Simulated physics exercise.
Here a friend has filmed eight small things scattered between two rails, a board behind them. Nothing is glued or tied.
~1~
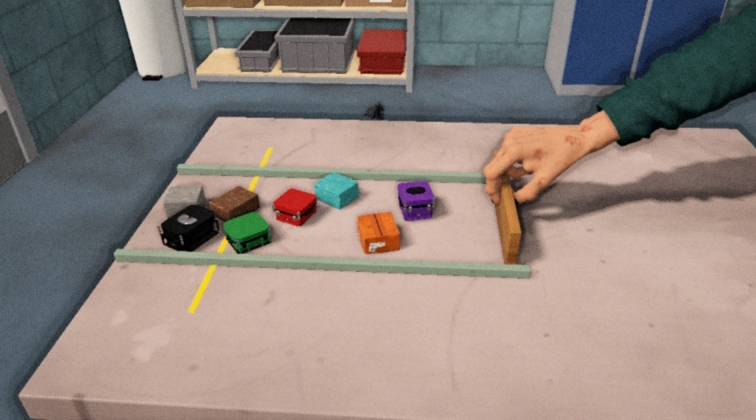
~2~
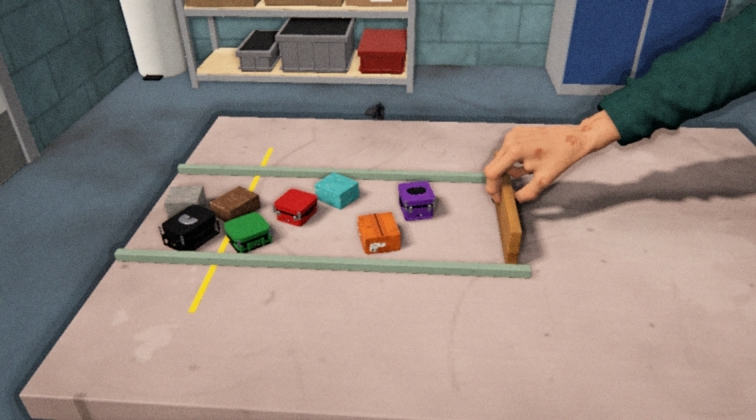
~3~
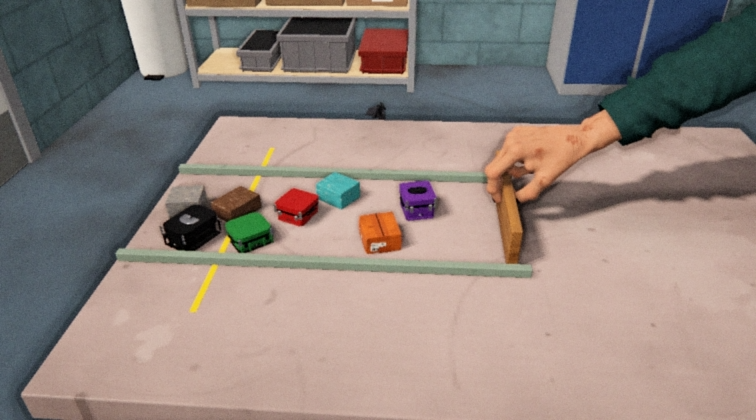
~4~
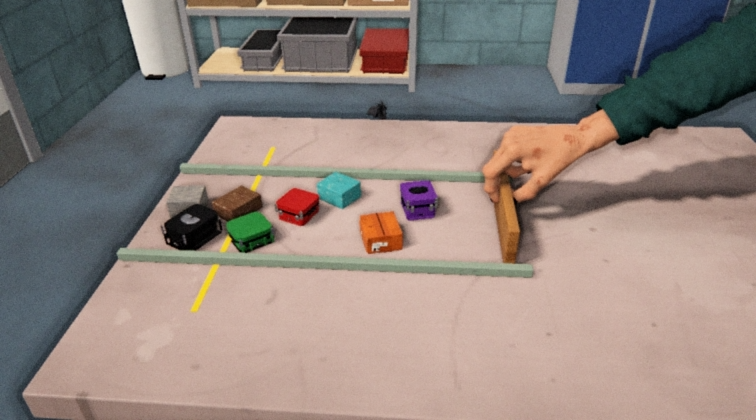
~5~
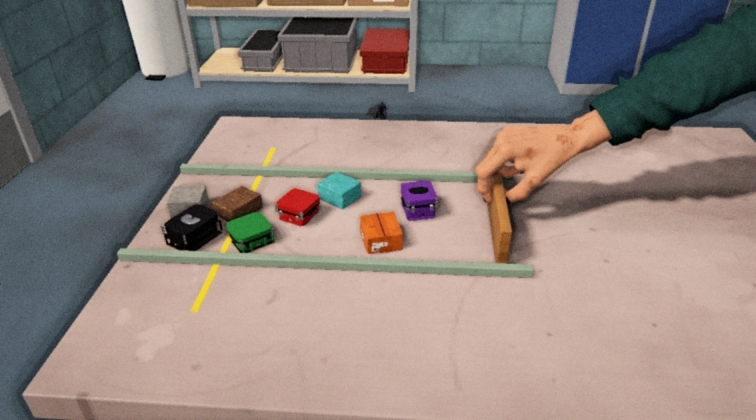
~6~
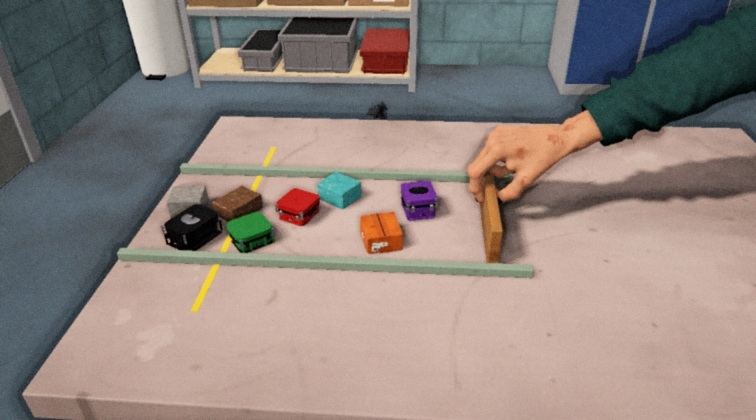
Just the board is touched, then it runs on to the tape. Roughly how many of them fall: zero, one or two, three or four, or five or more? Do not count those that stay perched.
A single one or a pair go.
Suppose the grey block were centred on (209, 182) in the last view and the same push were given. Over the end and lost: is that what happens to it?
This time it stays where it is.
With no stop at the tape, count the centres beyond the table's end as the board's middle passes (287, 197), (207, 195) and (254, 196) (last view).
0, 3 and 1.
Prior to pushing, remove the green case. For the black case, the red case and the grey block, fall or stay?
Black case: Still up; red case: Still up; grey block: Down.
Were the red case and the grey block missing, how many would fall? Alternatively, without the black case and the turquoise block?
0, then 1.
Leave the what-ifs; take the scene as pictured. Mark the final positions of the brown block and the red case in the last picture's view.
I'd put one close to (166, 202) and the other close to (192, 207).
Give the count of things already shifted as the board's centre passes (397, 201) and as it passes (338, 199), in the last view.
At the first place 2, at the second 4.
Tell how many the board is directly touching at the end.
So the total is 3.
A little later, none off yet; grey block at rest near (188, 201); black case at rest near (193, 229); brown block at rest near (238, 205).
Next, none off yet; grey block shifted a little near (171, 199); black case shifted about its own width near (167, 226); brown block shifted about its own width near (199, 204).
When it is over, the number that fall off is one or two; down, grey block.
